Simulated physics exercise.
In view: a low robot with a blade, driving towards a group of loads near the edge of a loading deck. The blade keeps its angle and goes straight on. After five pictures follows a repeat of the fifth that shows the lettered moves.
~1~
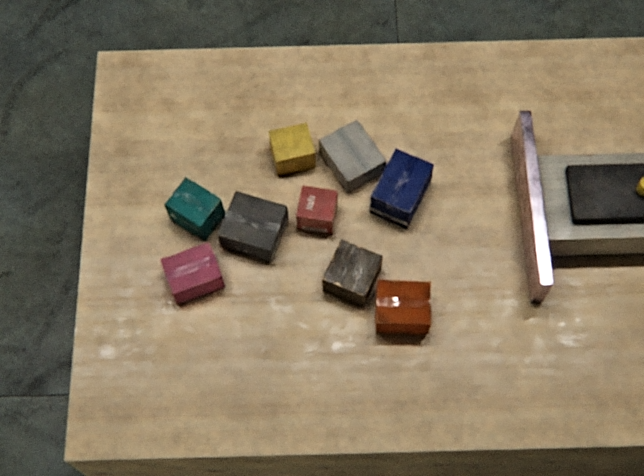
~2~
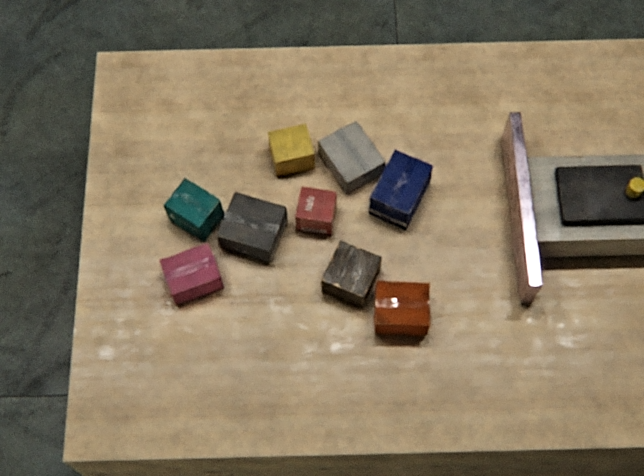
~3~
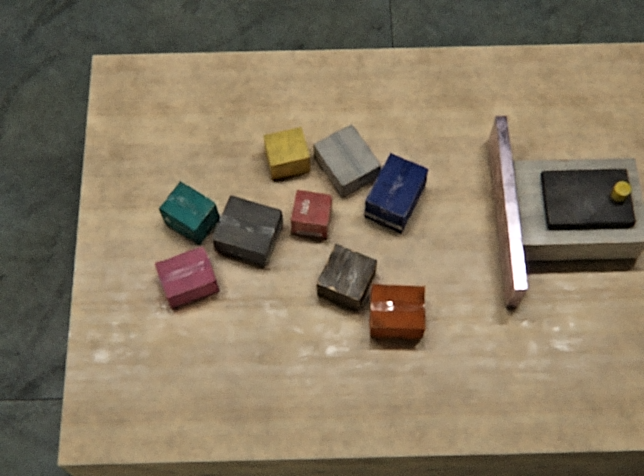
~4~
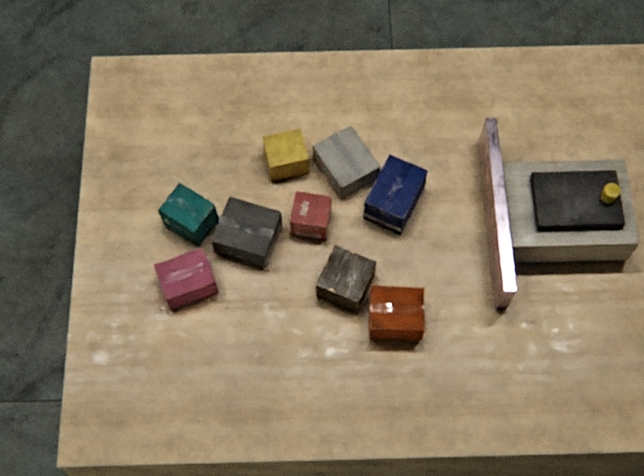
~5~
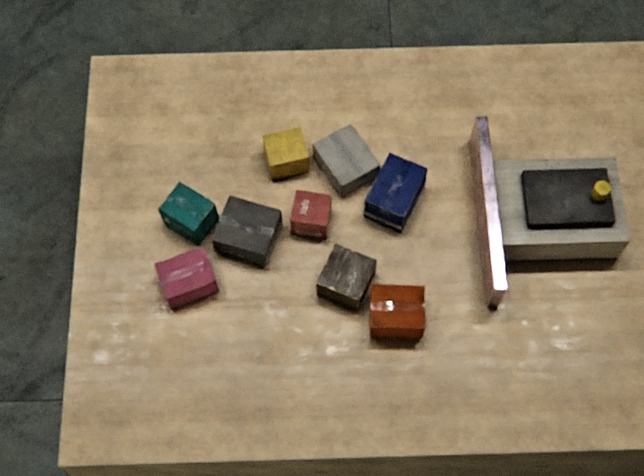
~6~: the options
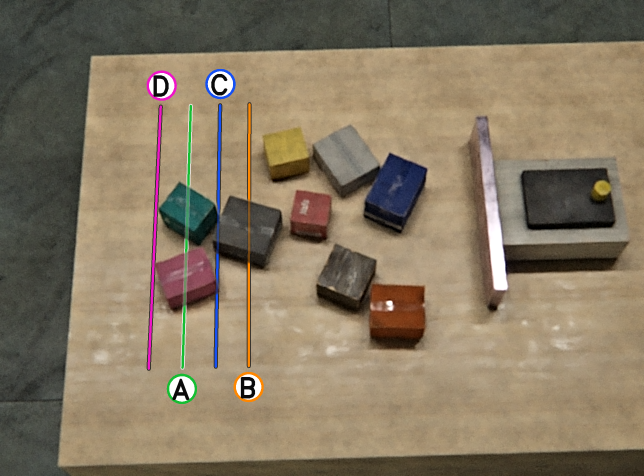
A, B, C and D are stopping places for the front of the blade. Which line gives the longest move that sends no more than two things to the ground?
It should halt at D.
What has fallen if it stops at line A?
The turquoise box goes over.
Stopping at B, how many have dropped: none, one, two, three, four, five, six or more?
By then, none.
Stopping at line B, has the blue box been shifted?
By then, yes.
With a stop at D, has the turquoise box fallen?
By then, yes.
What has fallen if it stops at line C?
The turquoise box.
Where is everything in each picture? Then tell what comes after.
Turquoise box (196, 209); black crate (352, 273); yellow crate (292, 150), in the first picture.
Robot (596, 194); pink box (192, 274), in the second picture.
Robot (581, 198); white parcel (347, 160), in the third picture.
Robot (570, 199); orange box (397, 314), in the fourth picture.
Robot (561, 197); turquoise box (190, 214); black crate (346, 278); yellow crate (286, 154), in the fifth picture.
On the marked copy, A at (187, 229); B at (249, 227); C at (218, 228); D at (155, 230).
Following D. Soon after the start, robot (441, 200); orange box (353, 329); yellow crate (264, 142).
Later, robot (319, 204); turquoise box (85, 222); grey box (139, 247).
In the end, robot (223, 206); turquoise box over the edge; grey box (75, 267); one fallen.
As for the rest, A is within the limit but short; B is within the limit but short; C is within the limit but short.
